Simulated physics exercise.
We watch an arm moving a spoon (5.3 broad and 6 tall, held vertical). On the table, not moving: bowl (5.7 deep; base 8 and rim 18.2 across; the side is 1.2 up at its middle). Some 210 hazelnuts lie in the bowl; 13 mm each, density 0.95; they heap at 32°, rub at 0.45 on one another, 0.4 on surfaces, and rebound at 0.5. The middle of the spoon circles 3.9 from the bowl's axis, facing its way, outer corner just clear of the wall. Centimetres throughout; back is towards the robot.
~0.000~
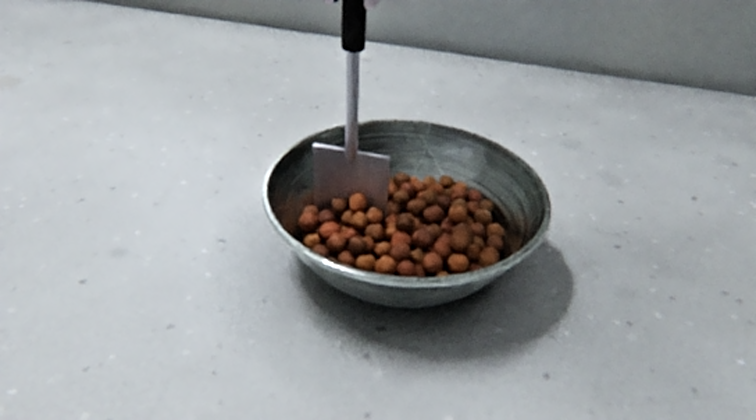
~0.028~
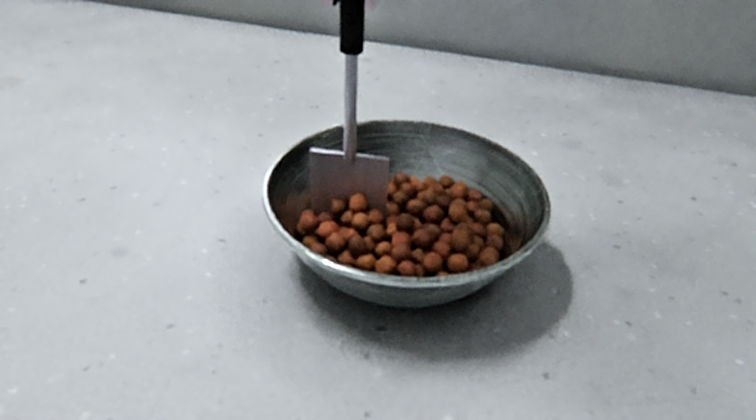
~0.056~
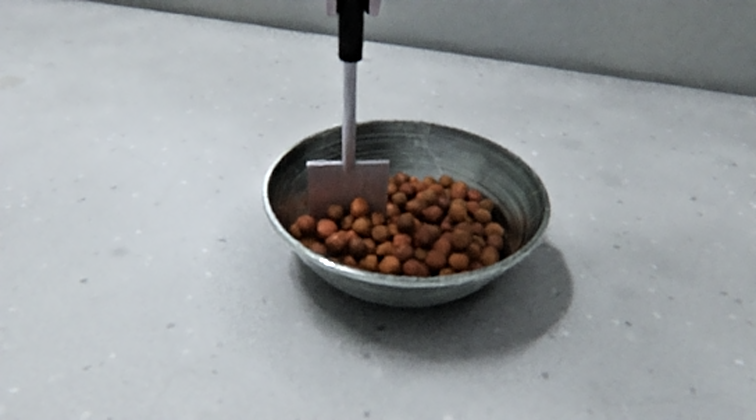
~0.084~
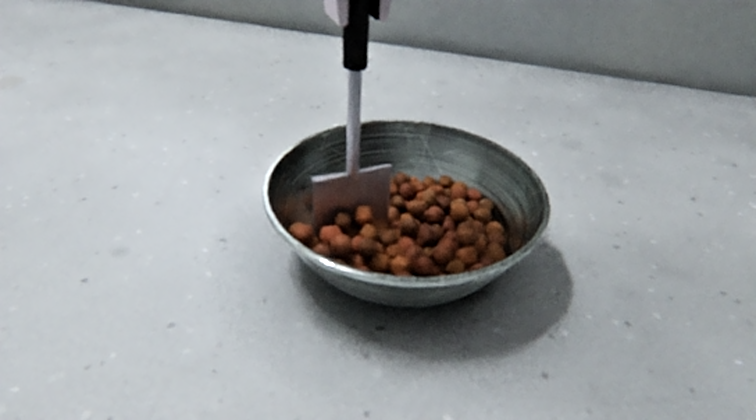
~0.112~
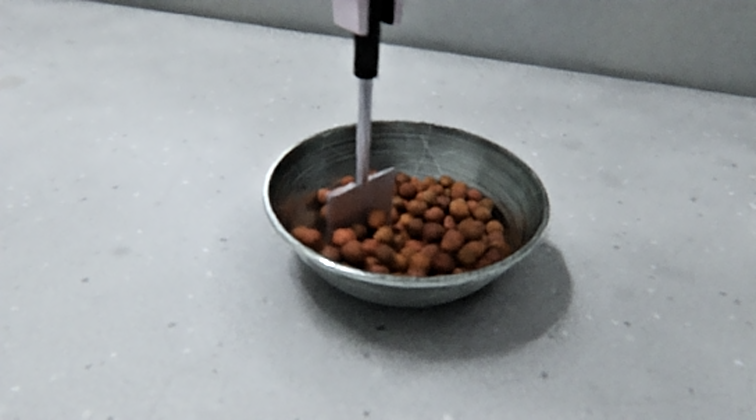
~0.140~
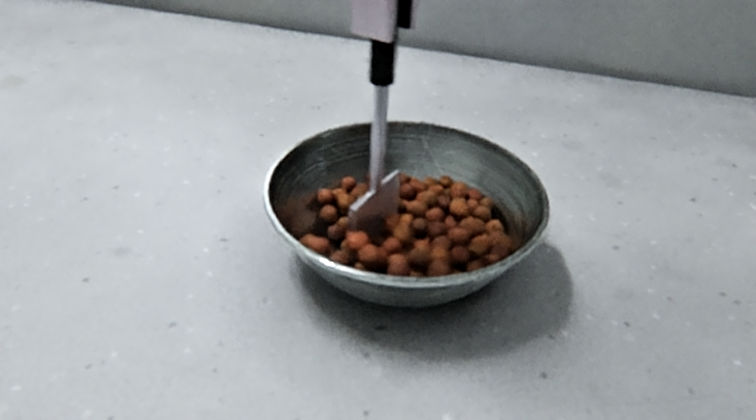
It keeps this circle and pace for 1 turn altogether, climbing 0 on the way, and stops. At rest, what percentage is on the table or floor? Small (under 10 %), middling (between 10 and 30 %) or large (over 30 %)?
On the table or floor the share is middling, between 10 and 30 %.
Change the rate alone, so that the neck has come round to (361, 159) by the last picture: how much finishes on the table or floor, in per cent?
About 10 per cent.
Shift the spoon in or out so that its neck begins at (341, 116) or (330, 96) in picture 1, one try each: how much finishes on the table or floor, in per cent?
About 20 and 0 per cent.
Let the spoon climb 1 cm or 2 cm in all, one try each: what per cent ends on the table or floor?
Some 20 and 15 per cent.
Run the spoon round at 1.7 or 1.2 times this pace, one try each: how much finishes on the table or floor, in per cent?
Some 45 and 30 per cent.
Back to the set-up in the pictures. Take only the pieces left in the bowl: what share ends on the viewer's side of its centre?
Some 70 per cent.
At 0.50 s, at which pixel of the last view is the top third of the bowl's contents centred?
Near (362, 155).
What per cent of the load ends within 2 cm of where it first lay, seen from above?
Some 10 per cent.
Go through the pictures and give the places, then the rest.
In the first frame, the spoon neck at (352, 130), 0° round; upper third of the load around (408, 222), from x 305 to 495, top at y 180; 214 in the bowl.
In the second frame, the spoon neck at (350, 134), 6° round; upper third of the load around (407, 223), from x 305 to 495, top at y 180.
In the third frame, the spoon neck at (349, 142), 22° round; upper third of the load around (404, 233), from x 300 to 495, top at y 180.
In the fourth frame, the spoon neck at (353, 151), 39° round; upper third of the load around (409, 238), from x 300 to 495, top at y 180.
In the fifth frame, the spoon neck at (363, 160), 56° round; upper third of the load around (417, 247), from x 300 to 500, top at y 180.
In the sixth frame, the spoon neck at (378, 168), 73° round; upper third of the load around (420, 251), from x 310 to 505, top at y 180; 214 in the bowl.
After 0.32 s, 183° round, highest piece 8 above the table; 202 in the bowl, 2 on the table or floor, 10 in flight or on the tool.
After 0.50 s, 293° round, highest piece 9 above the table; 177 in the bowl, 29 on the table or floor, 8 in flight or on the tool.
After 0.79 s, 0° round, highest piece 5 above the table; 169 in the bowl, 45 on the table or floor.
After 1.49 s, 0° round, highest piece 5 above the table; 169 in the bowl, 45 on the table or floor.
In the end, 169 in the bowl, 45 on the table or floor. That is 21 % on the table or floor.
